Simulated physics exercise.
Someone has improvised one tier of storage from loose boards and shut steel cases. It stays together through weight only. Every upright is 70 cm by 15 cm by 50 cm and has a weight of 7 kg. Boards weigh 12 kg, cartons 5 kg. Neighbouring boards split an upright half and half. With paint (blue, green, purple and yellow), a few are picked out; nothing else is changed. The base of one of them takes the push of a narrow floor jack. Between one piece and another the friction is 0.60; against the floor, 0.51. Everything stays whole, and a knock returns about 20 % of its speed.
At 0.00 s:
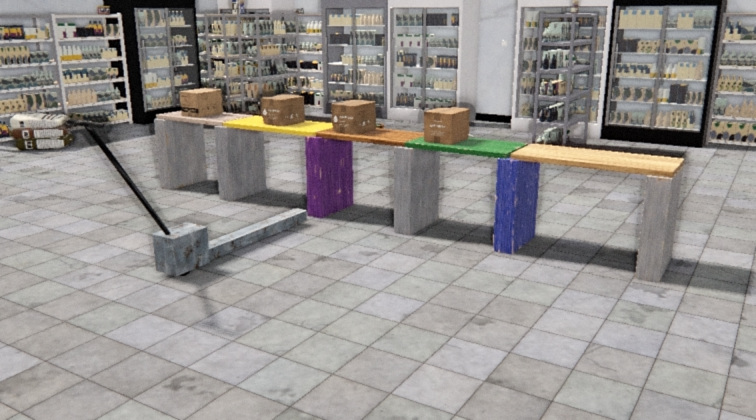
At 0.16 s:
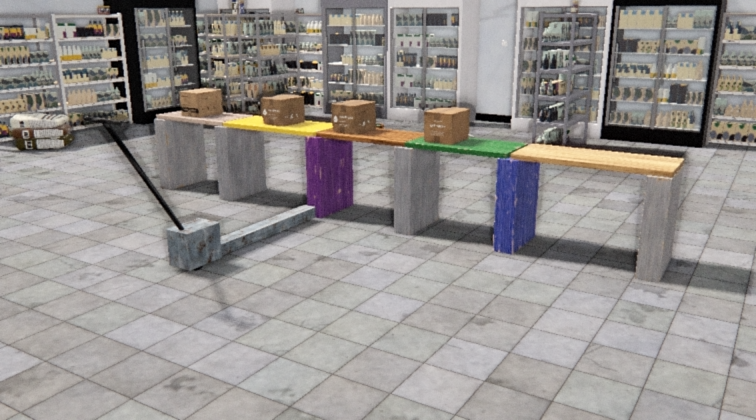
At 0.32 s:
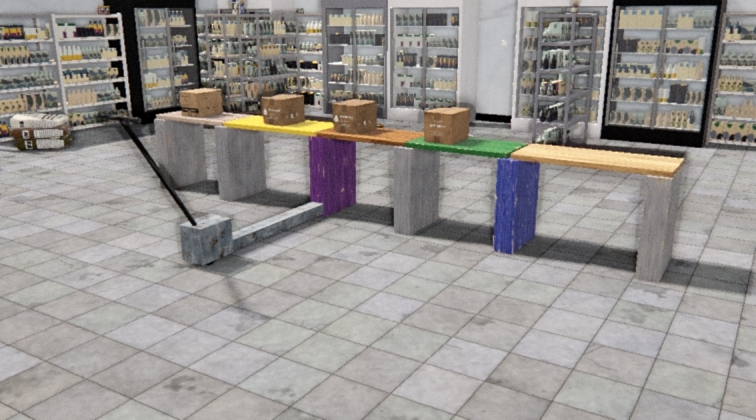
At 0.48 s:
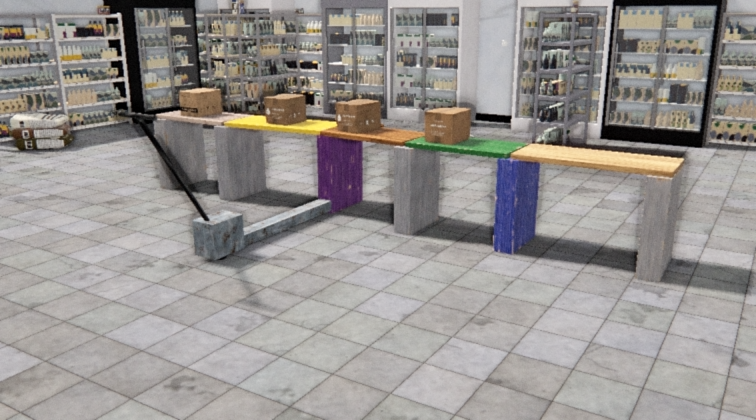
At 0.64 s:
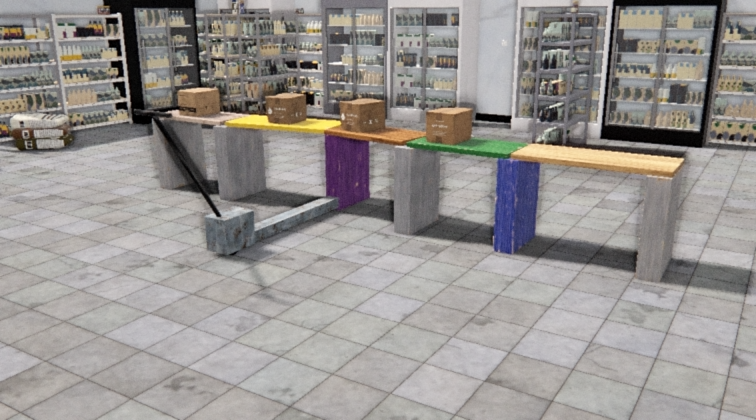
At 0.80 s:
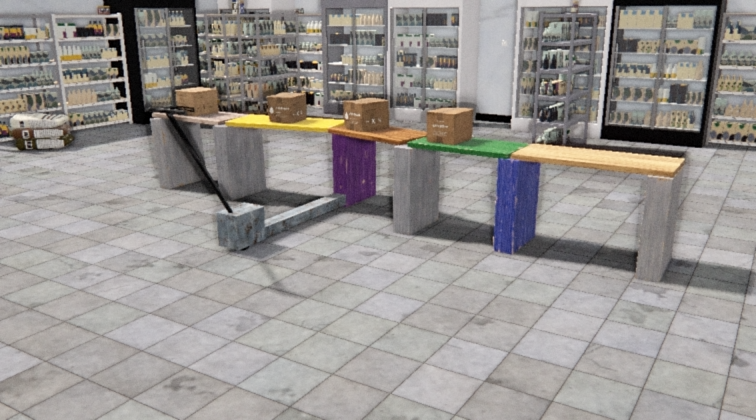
A floor jack slides up to the purple upright and pushes its base to the right.
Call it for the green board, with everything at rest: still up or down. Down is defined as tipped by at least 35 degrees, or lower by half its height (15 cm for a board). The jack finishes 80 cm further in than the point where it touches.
Stays.
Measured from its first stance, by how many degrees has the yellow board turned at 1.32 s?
Near 30 degrees from how it began.
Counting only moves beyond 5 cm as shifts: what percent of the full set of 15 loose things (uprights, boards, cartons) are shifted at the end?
Answer: 60 %.
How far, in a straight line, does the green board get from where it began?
Distance start to end: Approx. 0 cm.
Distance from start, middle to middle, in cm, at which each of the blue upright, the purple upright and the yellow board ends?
Displacements: Blue = 0, purple = 80, yellow = 70 (cm).
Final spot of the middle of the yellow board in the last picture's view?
Last frame, centre at roughly (276, 181).
After 1.32 s, 2 of the 15 pieces down; green board 27 mm from its place; yellow board 35° from how it stood, 26 cm lower.
After 2.02 s, 6 of the 15 pieces down; green board 33 mm from its place; yellow board 14° from how it stood, 58 cm lower.
In the end (5.0 s), 6 of the 15 pieces down; green board 25 mm from its place; yellow board 10° from how it stood, 60 cm lower; purple upright 4° from how it stood. From the last view, middles, green board near (469, 145), yellow board near (276, 181).
